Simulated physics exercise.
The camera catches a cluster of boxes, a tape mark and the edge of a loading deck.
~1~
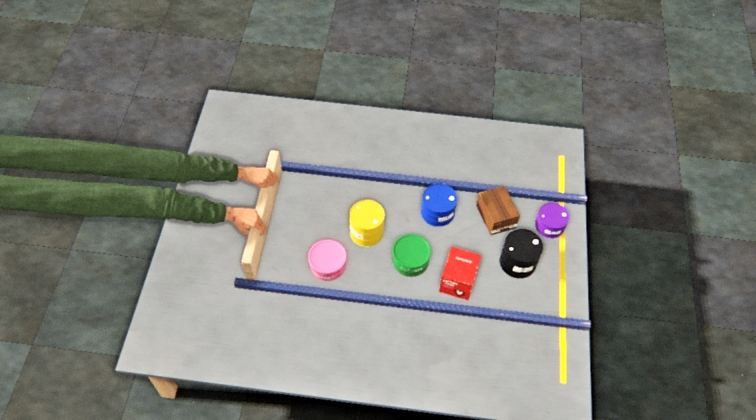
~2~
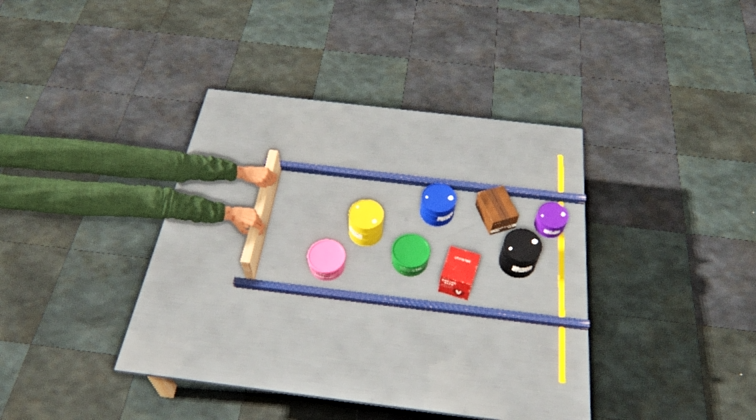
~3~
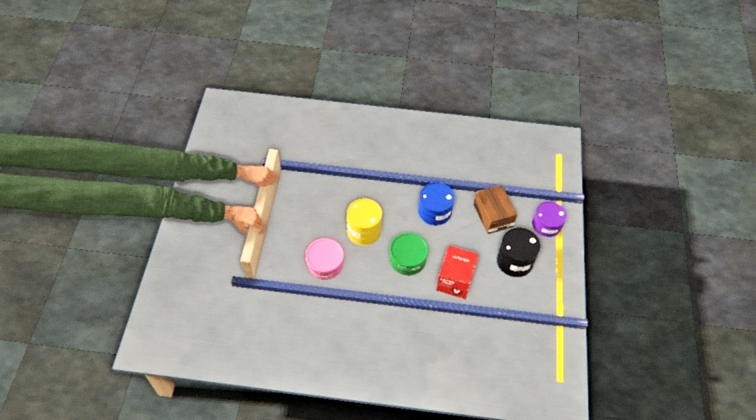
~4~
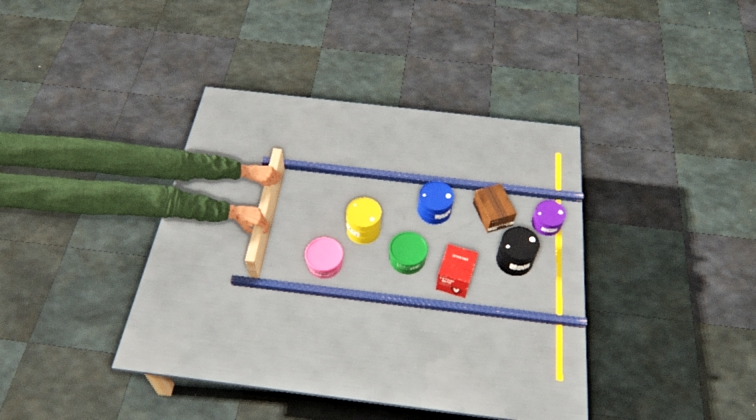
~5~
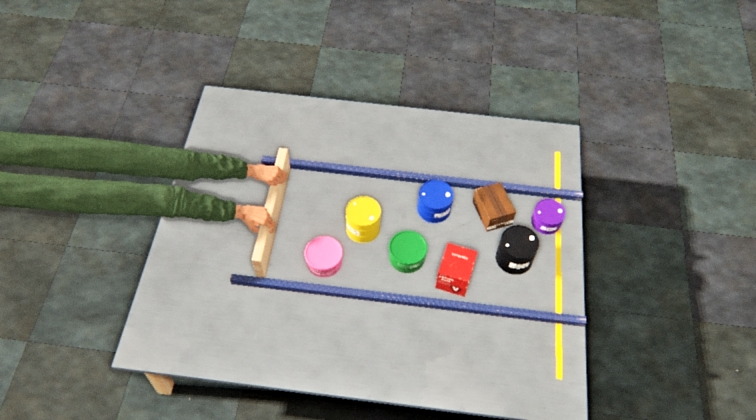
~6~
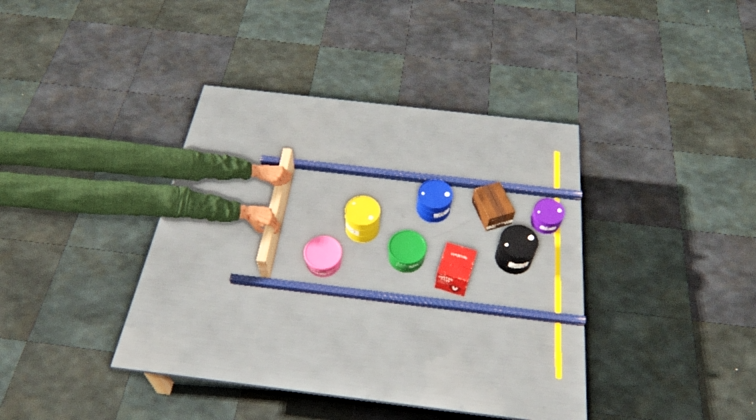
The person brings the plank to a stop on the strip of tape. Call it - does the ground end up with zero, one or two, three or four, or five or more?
The ground ends up with five or more.
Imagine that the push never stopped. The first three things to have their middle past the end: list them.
In order: The purple canister, the black canister, the red box.
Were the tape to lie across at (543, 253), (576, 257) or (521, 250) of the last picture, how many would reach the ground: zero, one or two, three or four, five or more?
Taking them in turn, 3 or 4; 5 or more; just one or two.
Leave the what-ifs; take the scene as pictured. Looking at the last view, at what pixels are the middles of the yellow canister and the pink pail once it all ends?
I'd put one at around (579, 238) and the other at around (579, 297).
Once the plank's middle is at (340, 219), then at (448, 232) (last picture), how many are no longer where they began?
First 1, after that 7.
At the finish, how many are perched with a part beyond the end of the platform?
Tally: 3.
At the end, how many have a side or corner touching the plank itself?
All in all, 3.
A little later, none off yet; purple canister at rest near (547, 216); black canister at rest near (516, 250); brown box at rest near (493, 206).
Next, none off yet; purple canister shifted about its own width near (584, 222); black canister shifted well along near (578, 251); brown box shifted well along near (555, 211).
When it is over, the number that fall off is five or more; down, green pail, red box, brown box, black canister and purple canister.
